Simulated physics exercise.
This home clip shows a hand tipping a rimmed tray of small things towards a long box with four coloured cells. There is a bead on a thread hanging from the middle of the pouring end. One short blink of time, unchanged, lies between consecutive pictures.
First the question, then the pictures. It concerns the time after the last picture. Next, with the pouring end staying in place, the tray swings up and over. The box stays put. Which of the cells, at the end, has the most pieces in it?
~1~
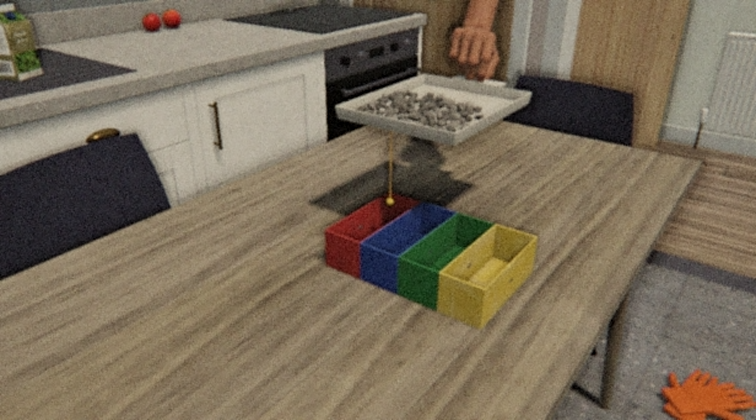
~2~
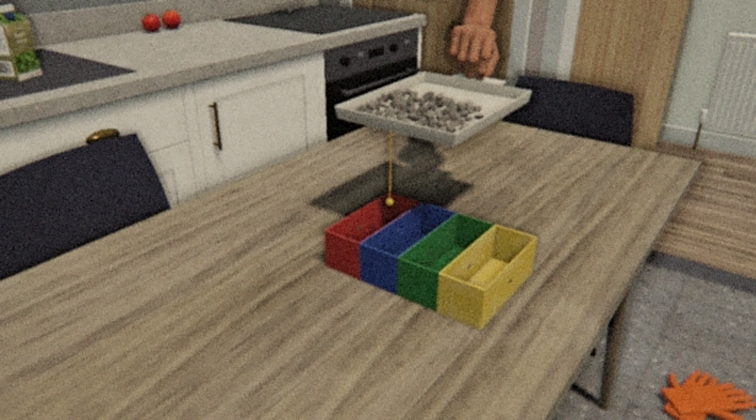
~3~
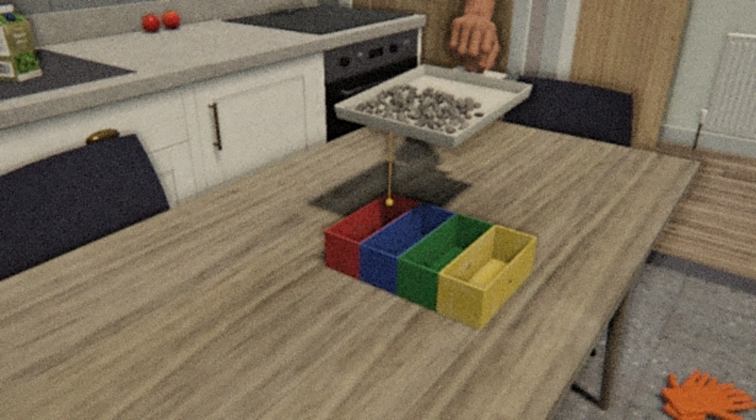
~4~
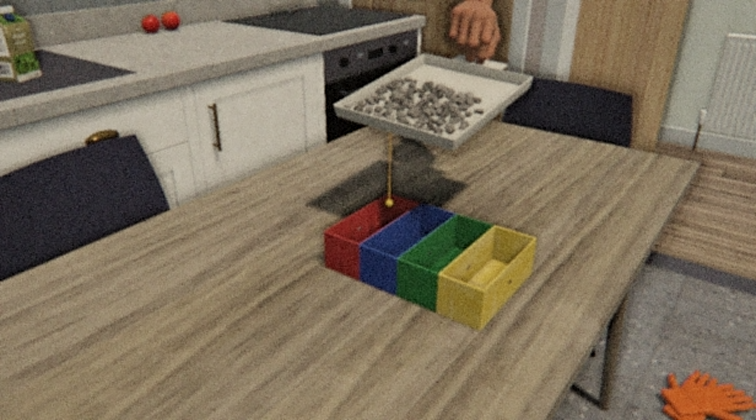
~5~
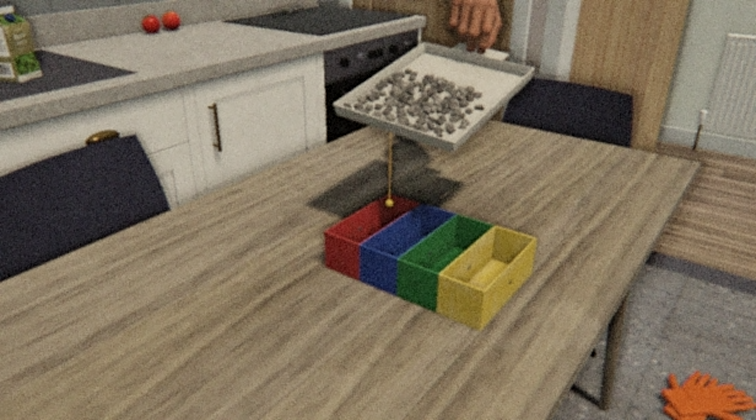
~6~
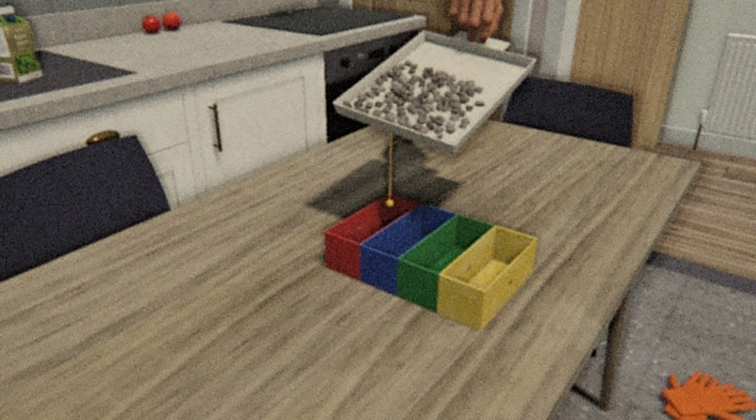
The blue cell has the most pieces in it.
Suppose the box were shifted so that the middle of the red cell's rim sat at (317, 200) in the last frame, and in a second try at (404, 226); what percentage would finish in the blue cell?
0 per cent the first time, 50 per cent the second time.
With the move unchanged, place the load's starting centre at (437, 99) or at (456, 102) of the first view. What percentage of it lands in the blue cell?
Close to 50 in a hundred, then close to 50 in a hundred.
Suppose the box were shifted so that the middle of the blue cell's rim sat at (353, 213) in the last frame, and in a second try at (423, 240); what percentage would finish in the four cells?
Close to 90 in a hundred, then close to 100 in a hundred.
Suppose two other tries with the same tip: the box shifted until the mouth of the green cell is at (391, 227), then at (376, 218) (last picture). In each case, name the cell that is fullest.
For the first spot I'd say that yellow cell, and for the second spot yellow.
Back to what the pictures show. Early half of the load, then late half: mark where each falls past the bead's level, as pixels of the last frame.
Initially about (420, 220); subsequently about (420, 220).
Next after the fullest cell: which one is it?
The cell in green.
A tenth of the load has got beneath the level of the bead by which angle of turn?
Approx. reading: About 85°.
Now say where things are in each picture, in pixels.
Corners of the pouring end at (338, 106) and (455, 132), level; middle of the load at (420, 111), bits of gravel; bead on its thread at (390, 202); red cell at (343, 251); blue cell at (379, 265); green cell at (418, 280); yellow cell at (461, 297), in the first picture.
Corners of the pouring end at (338, 106) and (454, 133), level; middle of the load at (420, 111), in the second picture.
Corners of the pouring end at (337, 105) and (454, 135), tipped barely, lowest at the right corner; middle of the load at (420, 108), in the third picture.
Corners of the pouring end at (336, 105) and (453, 138), tipped a little, lowest at the right corner; middle of the load at (420, 105), in the fourth picture.
Corners of the pouring end at (336, 103) and (453, 141), tipped a little, lowest at the right corner; middle of the load at (420, 102), in the fifth picture.
Corners of the pouring end at (336, 102) and (454, 143), tipped clearly, lowest at the right corner; middle of the load at (420, 98); red cell at (343, 253); blue cell at (379, 267); green cell at (418, 282); yellow cell at (461, 298), in the sixth picture.
Soon, tray tipped steeply; all on the tray.
A while on, tray tipped right over; about half on the tray; about a quarter in the blue cell; about a quarter in the green cell; a stray few in the red cell; a small part falling or outside the box.
Towards the end, tray tipped past a quarter turn; about half in the blue cell; about a third in the green cell; a small part in the red cell; a stray few in the yellow cell; a stray few falling or outside the box.
Finally, tray tipped past a quarter turn; about half in the blue cell; about a third in the green cell; a small part in the red cell; a stray few in the yellow cell; a stray few outside the box.
